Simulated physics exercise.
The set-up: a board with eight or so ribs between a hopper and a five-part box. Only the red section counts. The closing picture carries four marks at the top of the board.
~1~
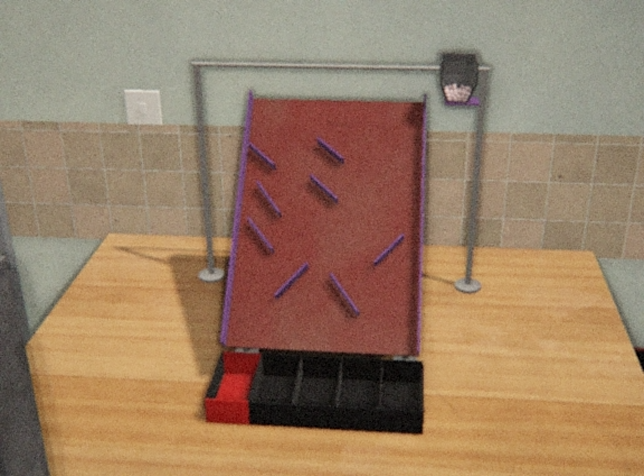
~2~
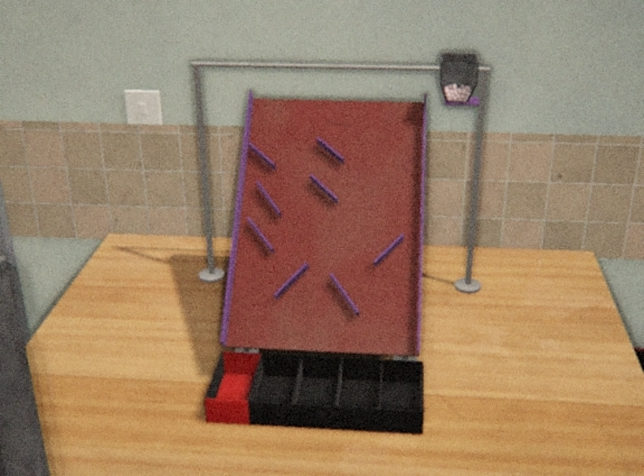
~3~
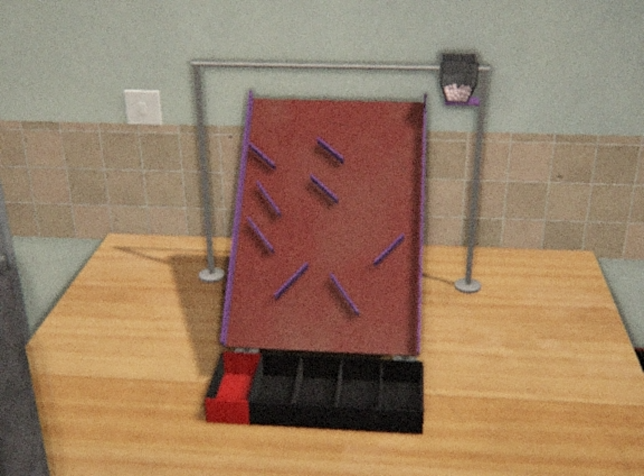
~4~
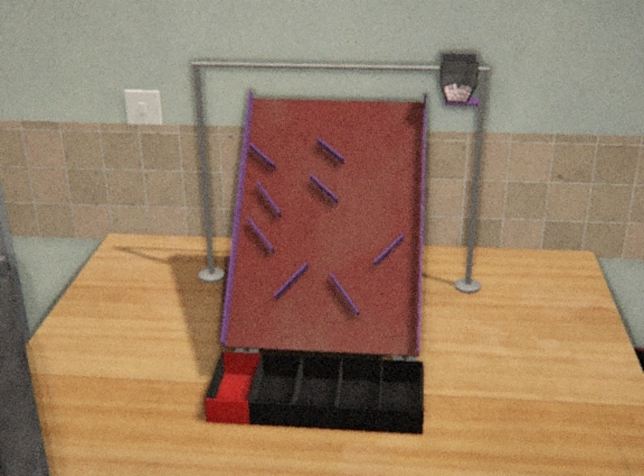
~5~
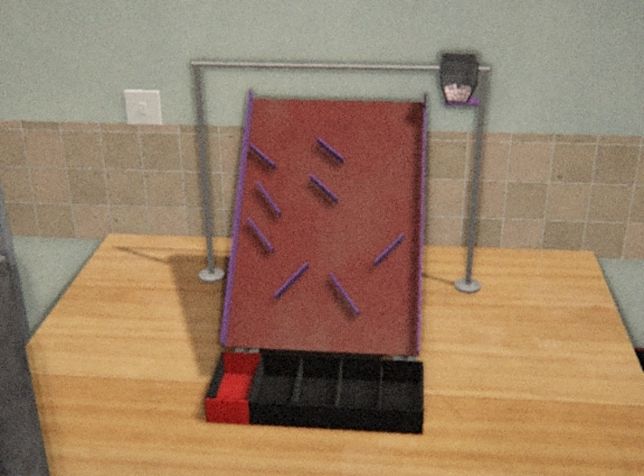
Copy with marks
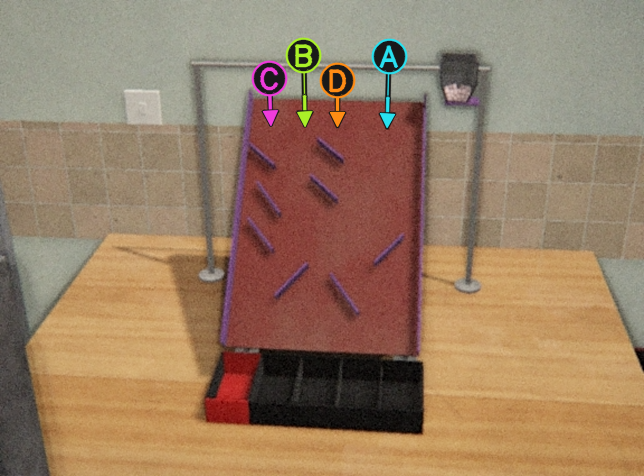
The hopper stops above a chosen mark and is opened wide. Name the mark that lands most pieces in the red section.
Best: B.
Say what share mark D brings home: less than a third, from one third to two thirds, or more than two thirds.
It is less than a third.
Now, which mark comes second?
C.
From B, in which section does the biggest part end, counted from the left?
The first.
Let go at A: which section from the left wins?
It is the fifth one.
On the marked copy, mark A meets the board at (387, 122); mark B meets the board at (304, 120); mark C meets the board at (270, 120); mark D meets the board at (337, 121).
For mark A, not one piece in the red section, the larger part in other sections, about a tenth outside the box.
For mark B, roughly half in the red section, roughly a third in other sections, about a tenth outside the box.
For mark C, roughly a third in the red section, roughly a third in other sections, roughly a quarter outside the box.
For mark D, just a few in the red section, almost all in other sections, about a tenth outside the box.
